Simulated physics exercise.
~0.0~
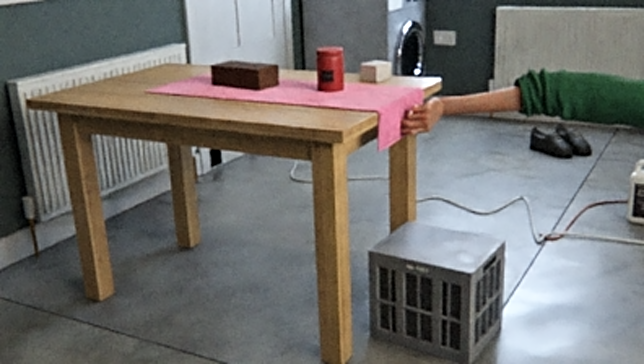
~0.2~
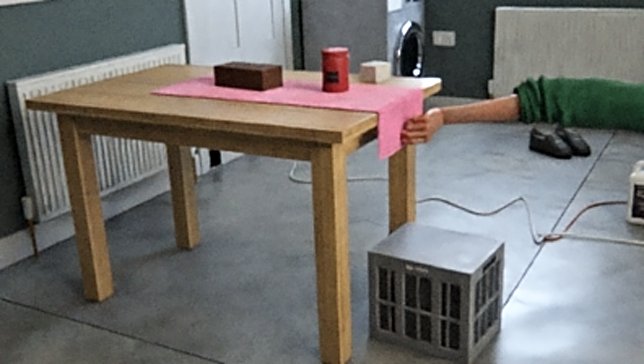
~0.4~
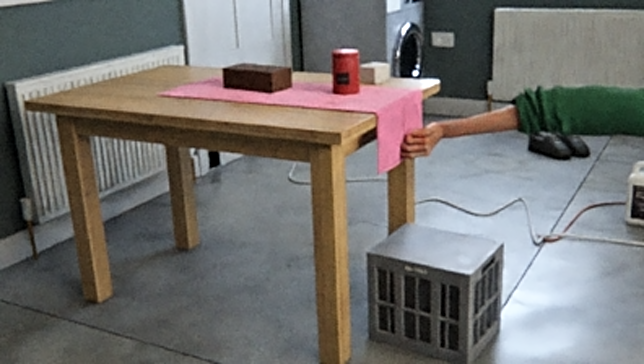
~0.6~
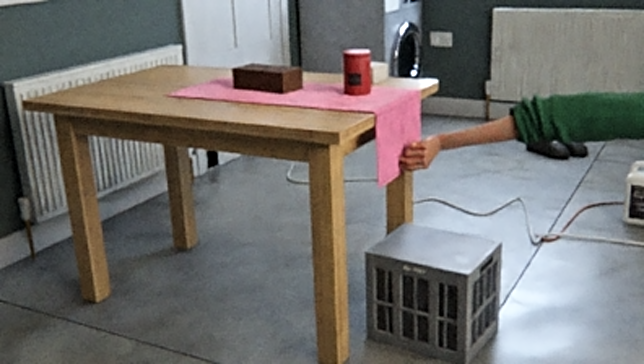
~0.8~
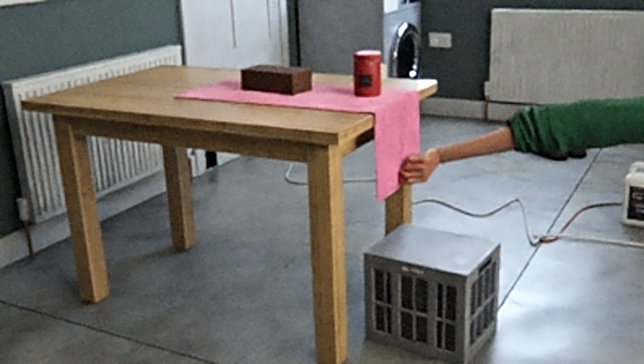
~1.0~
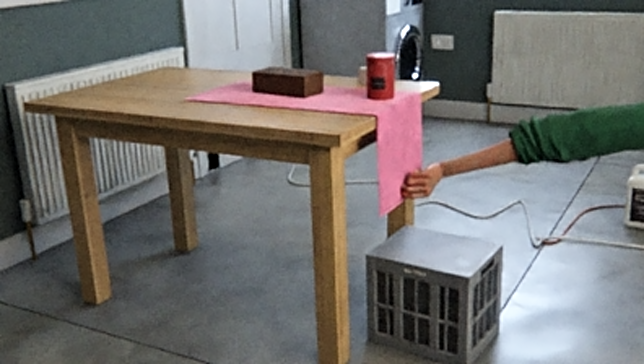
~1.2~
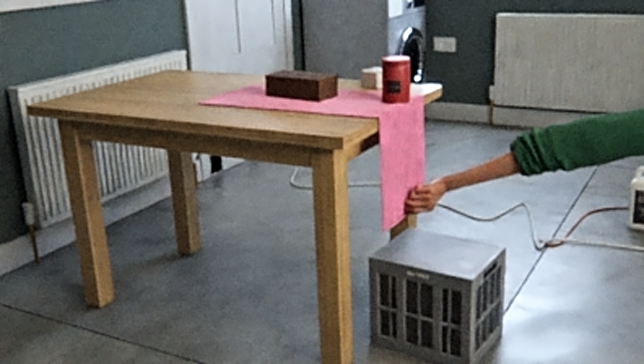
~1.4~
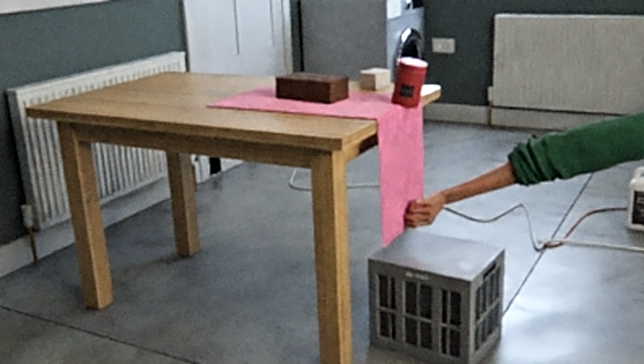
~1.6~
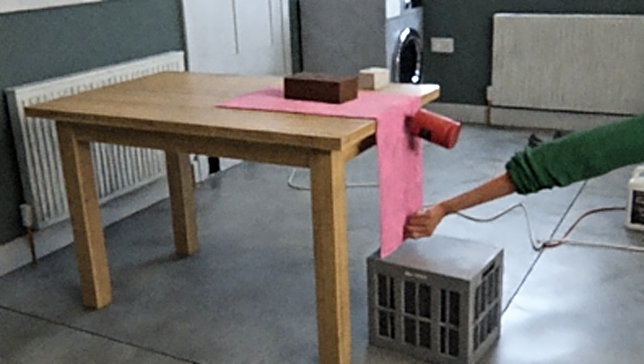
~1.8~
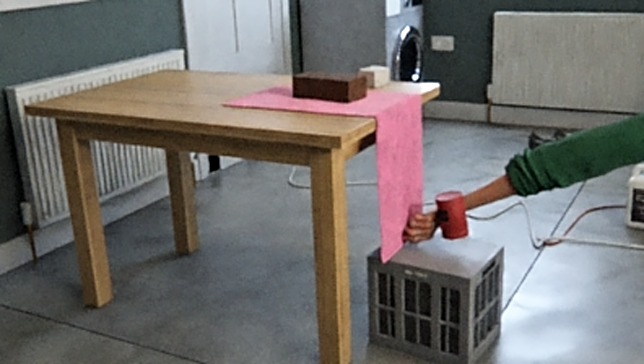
To begin with, a red jar, a small pale block and a dark brown brick sit on a wooden table, while a green-sleeved arm holds the end of a pink cloth hanging over the right edge. The hand slowly pulls the cloth downward, and the jar and brick ride along to the right as the block stays put. The jar reaches the edge, leans and tips over the side as the hem nears the grey crate below. Finally the jar drops upside down beside the hand, just above the crate, while the brick and block remain on the table.
